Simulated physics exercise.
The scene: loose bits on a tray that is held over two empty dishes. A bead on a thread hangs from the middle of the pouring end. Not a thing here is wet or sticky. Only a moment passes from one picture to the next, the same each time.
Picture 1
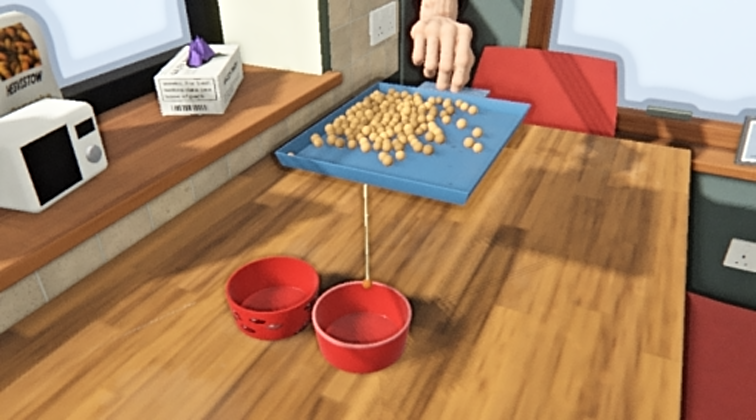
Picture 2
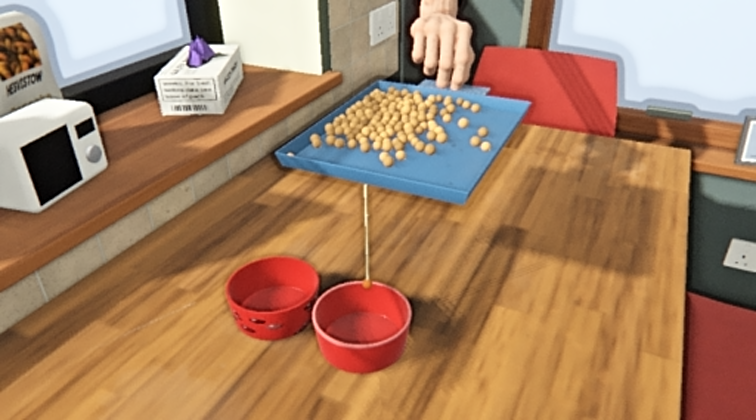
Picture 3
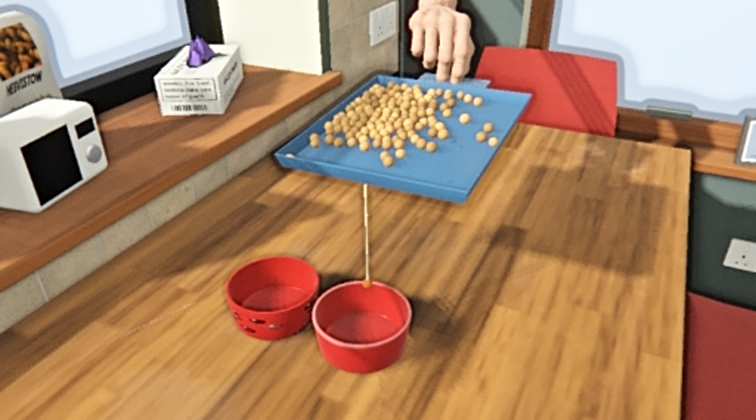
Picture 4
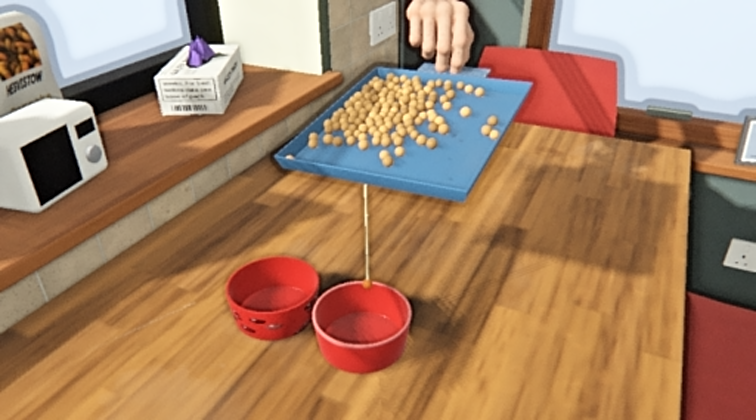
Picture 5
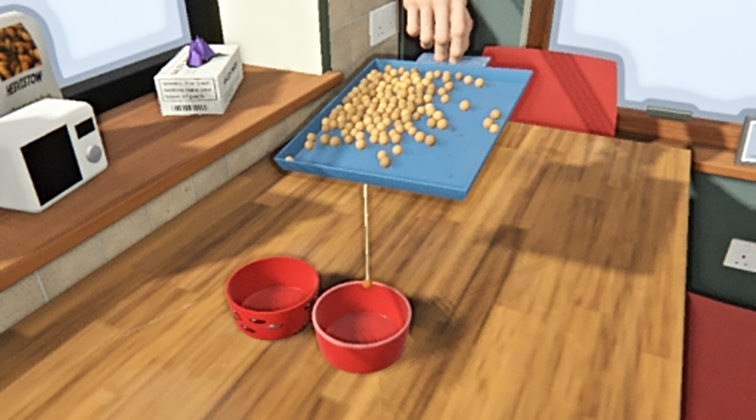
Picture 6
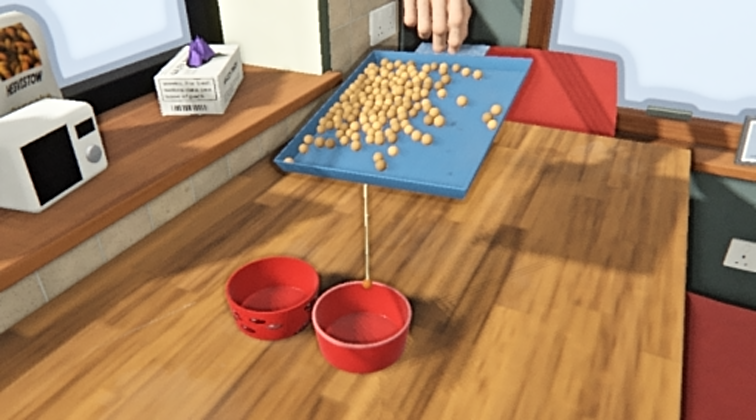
At the start, a hand holds the far end of a blue tray of round wooden beads above two empty red dishes on a wooden table, with one bead hanging on a thread beneath. The hand gradually tilts the tray, its near left corner lowest, and the loose beads begin shifting slightly across it.
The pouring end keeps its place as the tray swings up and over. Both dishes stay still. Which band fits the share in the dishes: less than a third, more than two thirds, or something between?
The dishes will top two thirds of the load.
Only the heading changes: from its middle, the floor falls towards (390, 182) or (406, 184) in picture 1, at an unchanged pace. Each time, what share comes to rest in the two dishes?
I'd put it at some 40 % and then some 20 %.
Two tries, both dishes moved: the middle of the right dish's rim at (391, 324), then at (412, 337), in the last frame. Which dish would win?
Position 1 - the dish to the left; position 2 - the dish to the left.
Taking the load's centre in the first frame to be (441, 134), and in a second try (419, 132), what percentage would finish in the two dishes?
Close to 90 %, followed by close to 80 %.
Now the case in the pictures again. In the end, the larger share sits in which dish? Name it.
That's the left side.
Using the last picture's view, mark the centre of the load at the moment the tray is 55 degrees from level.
The middle of the load sits near (317, 166).
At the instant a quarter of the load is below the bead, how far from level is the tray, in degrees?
I'd say close to 60 degrees.
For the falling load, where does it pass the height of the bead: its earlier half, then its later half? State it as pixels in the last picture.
Near (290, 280) and later near (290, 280).
Just after the last frame, tray tipped steeply; roughly two thirds on the tray; about a tenth in the right dish; about a tenth in the left dish; just a few outside both; about a tenth in the air.
A moment on, tray tipped right over; about a tenth on the tray; roughly a quarter in the right dish; roughly half in the left dish; about a tenth outside both; about a tenth in the air.
Further on, tray tipped past a quarter turn; roughly a quarter in the right dish; roughly two thirds in the left dish; about a tenth outside both.
When it is over, tray tipped past a quarter turn; roughly a quarter in the right dish; roughly two thirds in the left dish; about a tenth outside both.
